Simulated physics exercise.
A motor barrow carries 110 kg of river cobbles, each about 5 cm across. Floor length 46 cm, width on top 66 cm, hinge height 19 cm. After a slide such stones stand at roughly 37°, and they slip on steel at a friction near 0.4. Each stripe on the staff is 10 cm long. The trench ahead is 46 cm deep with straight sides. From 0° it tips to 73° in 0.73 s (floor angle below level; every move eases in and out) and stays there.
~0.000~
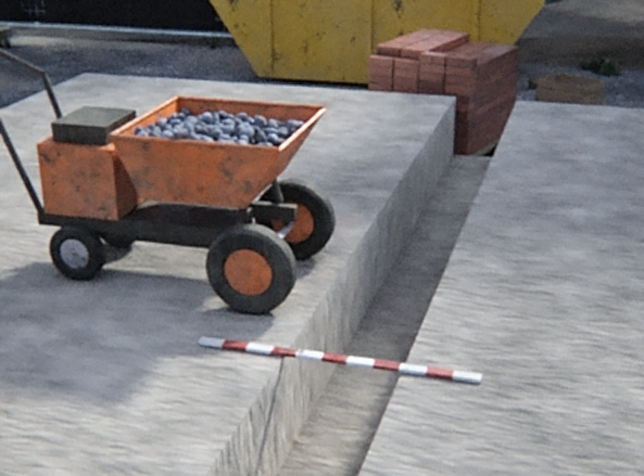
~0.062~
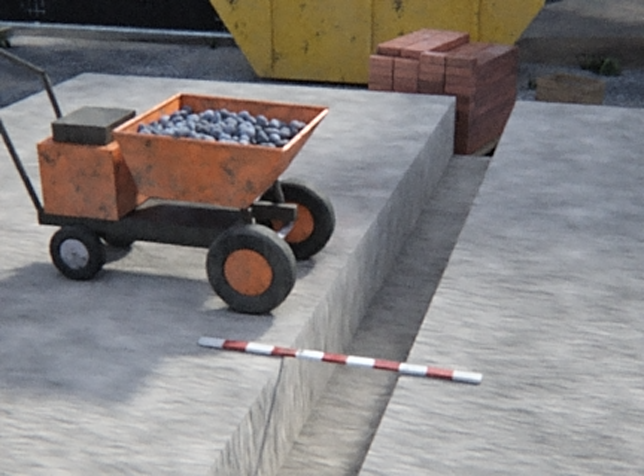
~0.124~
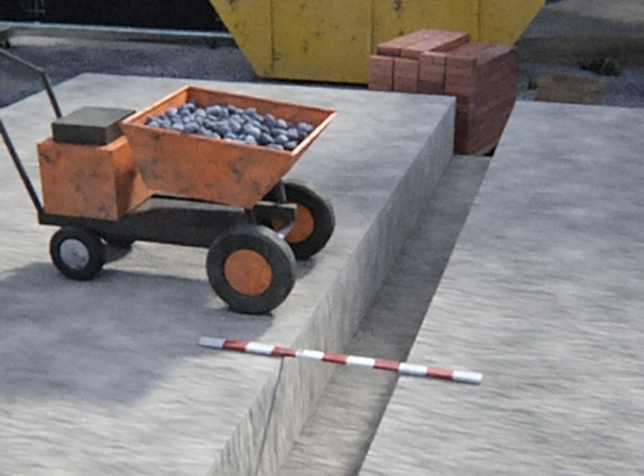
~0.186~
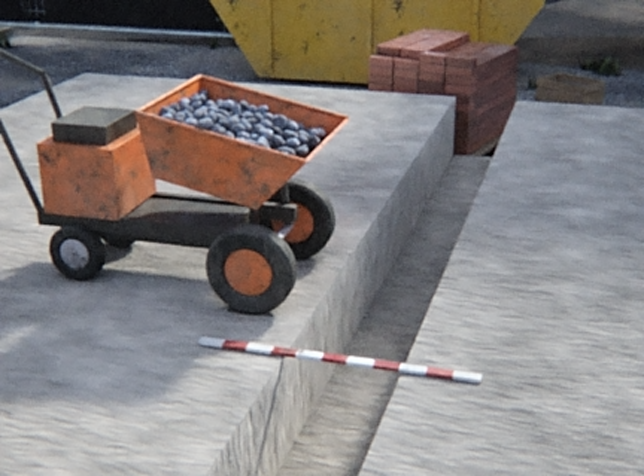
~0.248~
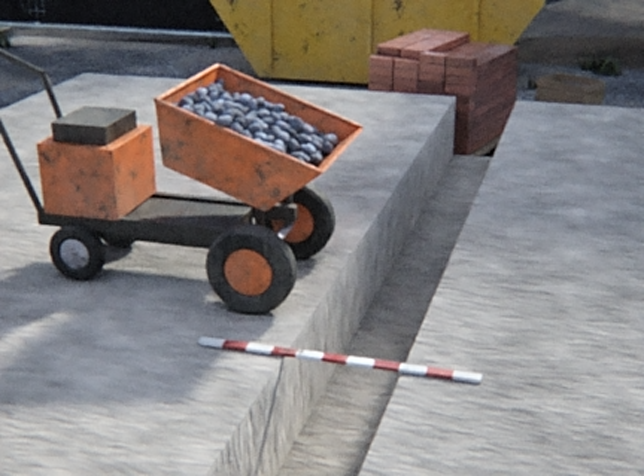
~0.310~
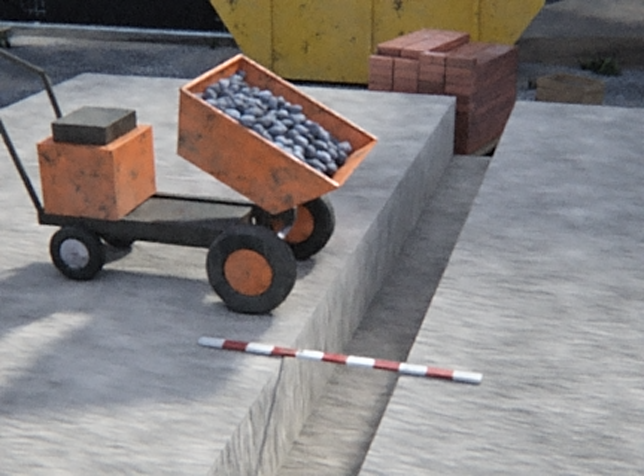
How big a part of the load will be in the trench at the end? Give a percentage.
Some 42 per cent of it.
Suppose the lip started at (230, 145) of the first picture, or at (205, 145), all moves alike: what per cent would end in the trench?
Near 85 per cent from the first place, 95 from the second.
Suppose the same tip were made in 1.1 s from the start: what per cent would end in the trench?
Then about 55 per cent.
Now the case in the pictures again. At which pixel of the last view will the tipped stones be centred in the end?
Their middle is at about (456, 300).
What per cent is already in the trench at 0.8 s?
About 10 per cent by then.
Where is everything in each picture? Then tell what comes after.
Lip at (279, 150), floor tilted 0°, highest stones at (223, 123), in the first picture.
The skip is at 1°, its lip at (282, 151); the top of the load is at (216, 121); the stones move at 0.4 m/s on average, in the second picture.
The skip is at 6°, its lip at (291, 155); the top of the load is at (195, 112); the stones move at 0.7 m/s on average, in the third picture.
Lip at (305, 162), floor tilted 12°, highest stones at (197, 102); the stones move at 1.0 m/s on average, in the fourth picture.
Lip at (321, 173), floor tilted 20°, highest stones at (213, 92); the stones move at 1.1 m/s on average, in the fifth picture.
Lip at (338, 187), floor tilted 28°, highest stones at (233, 84); the stones move at 1.3 m/s on average, in the sixth picture.
After 0.6 s the floor is at 62°; 100 % in the skip; the foremost stones are at (382, 223).
After 0.8 s the floor is at 73°; 63 % in the skip, 8 % in the trench, 29 % past the trench; the foremost stones are at (490, 315).
After 1.2 s the floor is at 73°; 21 % in the skip, 21 % in the trench, 58 % past the trench; the foremost stones are past the picture's edge.
After 3.1 s the floor is at 73°; 0 % in the skip, 42 % in the trench, 58 % past the trench; the foremost stones are past the picture's edge.
